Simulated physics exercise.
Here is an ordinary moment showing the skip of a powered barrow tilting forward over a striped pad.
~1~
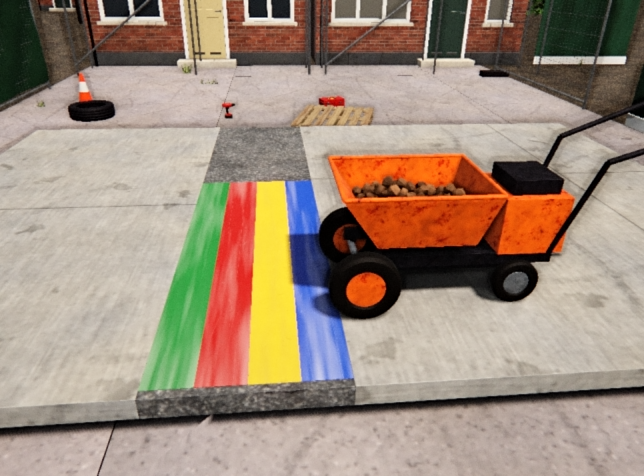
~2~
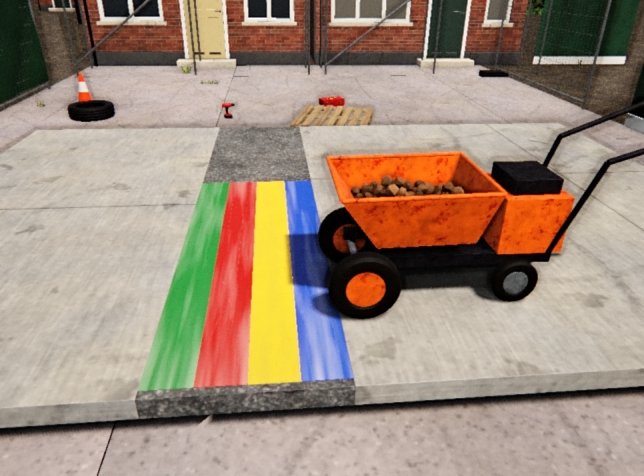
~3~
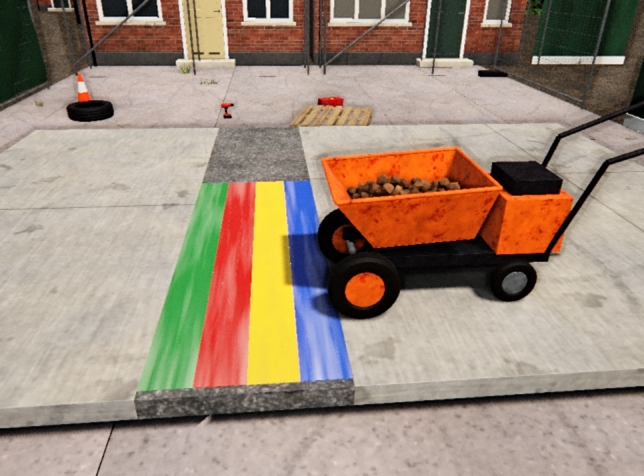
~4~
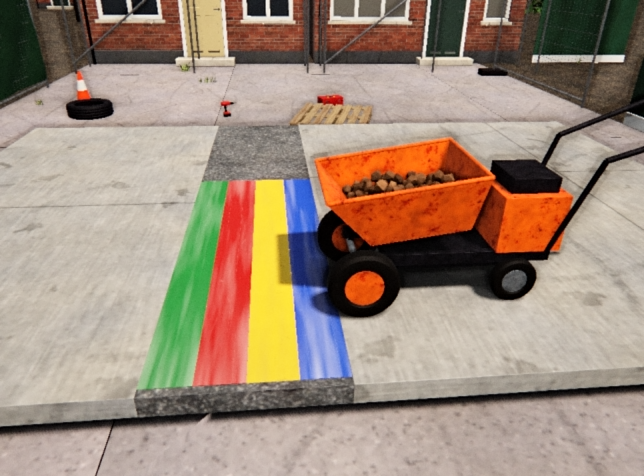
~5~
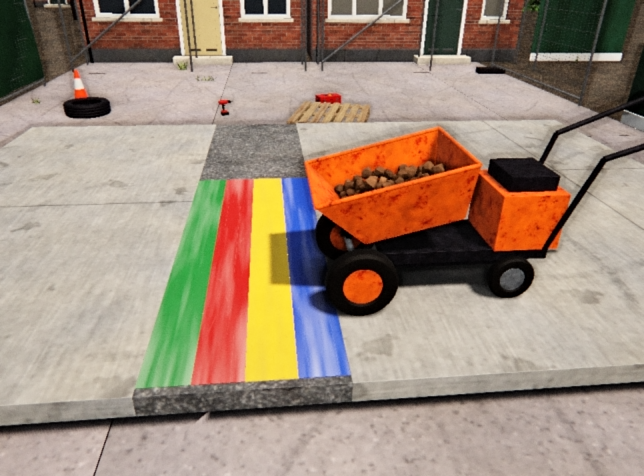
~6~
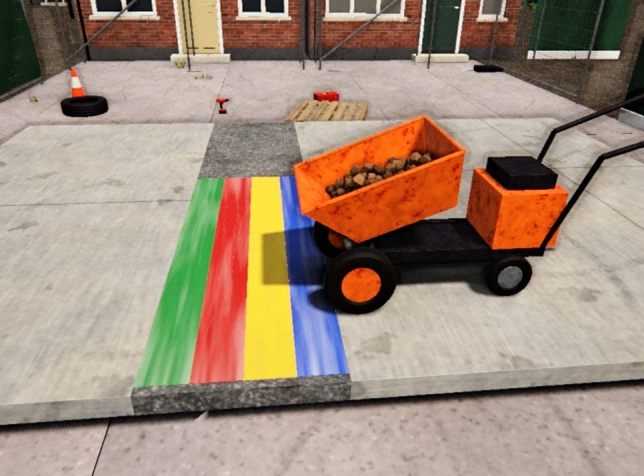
The orange skip of a powered barrow, loaded with brown clods, starts level and tilts forward to the left, slowly then more steeply, its rear rising beside a pad striped green, red, yellow and blue.
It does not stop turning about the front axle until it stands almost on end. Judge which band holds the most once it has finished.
Most on it: Red.
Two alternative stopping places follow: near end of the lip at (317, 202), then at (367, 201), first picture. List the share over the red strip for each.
It works out to 40 per cent in the first case and 30 per cent in the second.
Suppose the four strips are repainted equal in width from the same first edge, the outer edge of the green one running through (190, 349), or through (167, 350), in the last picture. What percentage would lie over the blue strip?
0 per cent, then 0 per cent, roughly.
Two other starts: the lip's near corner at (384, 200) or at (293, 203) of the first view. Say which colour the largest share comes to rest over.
Case 1 - the yellow one; case 2 - the green one.
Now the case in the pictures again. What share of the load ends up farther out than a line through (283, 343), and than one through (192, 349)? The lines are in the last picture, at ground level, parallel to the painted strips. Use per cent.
Estimate: 80 % and 20 %, respectively.
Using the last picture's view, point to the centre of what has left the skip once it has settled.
Last view, resting centre - approx. (225, 283).
Soon after the last picture, skip tipped steeply; all in the skip.
A little later, skip tipped right over; most in the skip; a stray few over the yellow strip; a small part over the red strip; a stray few over the green strip.
Later still, skip tipped right over; about a quarter in the skip; a small part over the yellow strip; about a third over the red strip; about a quarter over the green strip; a stray few off the paint.
At rest, skip tipped right over; about a quarter in the skip; none over the blue strip; a small part over the yellow strip; about a third over the red strip; about a quarter over the green strip; a stray few off the paint.
